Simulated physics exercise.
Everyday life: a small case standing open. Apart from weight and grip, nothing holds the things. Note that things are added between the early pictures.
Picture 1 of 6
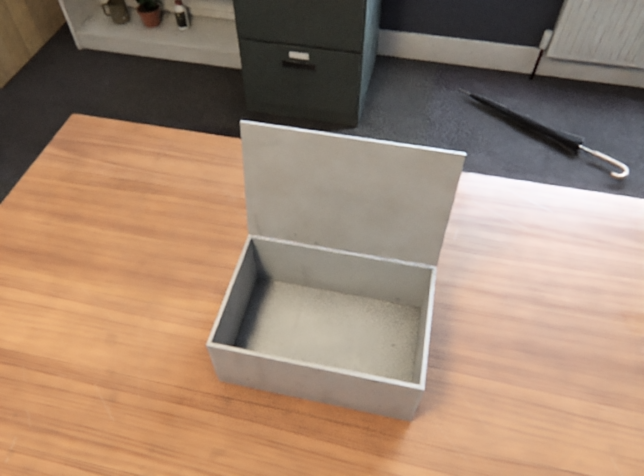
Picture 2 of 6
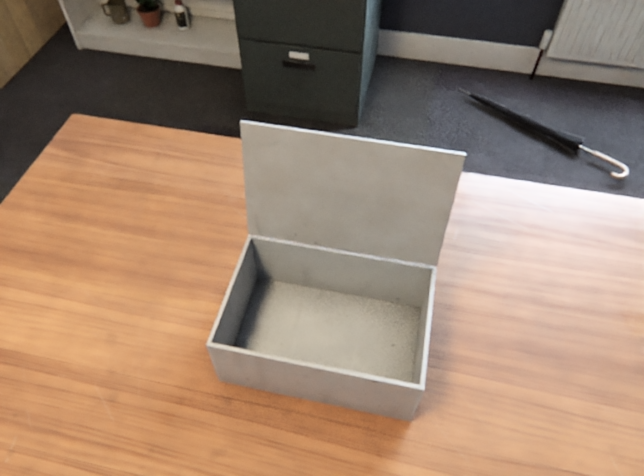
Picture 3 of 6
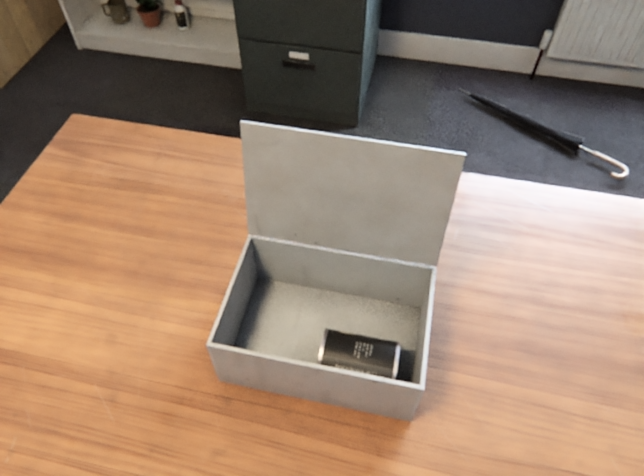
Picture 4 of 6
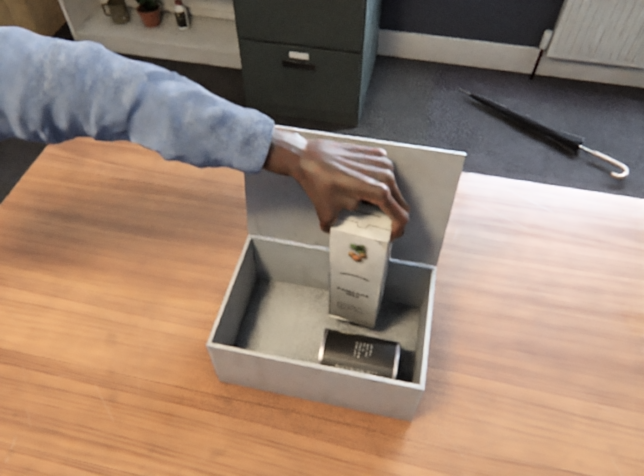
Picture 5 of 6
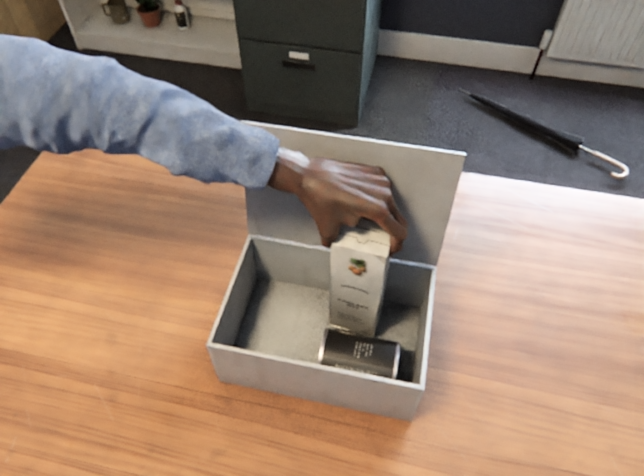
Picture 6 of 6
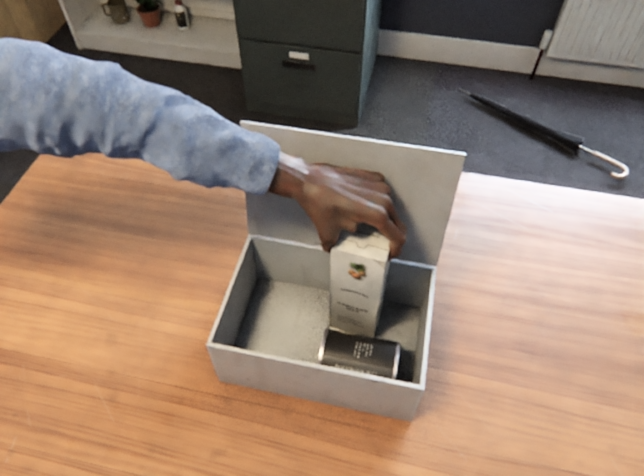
At the start, an empty grey box stands open on a wooden table. A black tin then appears lying inside, near the front right. Next, a hand in a blue sleeve reaches in from the left, holding a white carton upright and lowering it slightly behind the tin.
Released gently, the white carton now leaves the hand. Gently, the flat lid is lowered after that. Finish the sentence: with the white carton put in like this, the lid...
The lid stays ajar.
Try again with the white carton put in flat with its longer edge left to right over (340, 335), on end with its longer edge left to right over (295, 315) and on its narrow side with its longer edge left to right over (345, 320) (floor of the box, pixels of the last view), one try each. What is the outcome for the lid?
In the first case it sits on the rim; in the second case it will not close; in the third case it shuts flat.
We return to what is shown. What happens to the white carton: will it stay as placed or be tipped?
Once everything settles, it ends up at a slant.
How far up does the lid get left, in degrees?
Near 18° up from the rim.
Then, 1.70 s later than the last frame, lid 64° above the rim; white carton tilted by 8° near (356, 292).
Then, 2.30 s later than the last frame, lid 23° above the rim; white carton tilted by 56° near (351, 323).
When it is over, lid 18° above the rim; lying over in the box, white carton; black tin as before. End places, in pixels of the last picture, white carton near (352, 323).
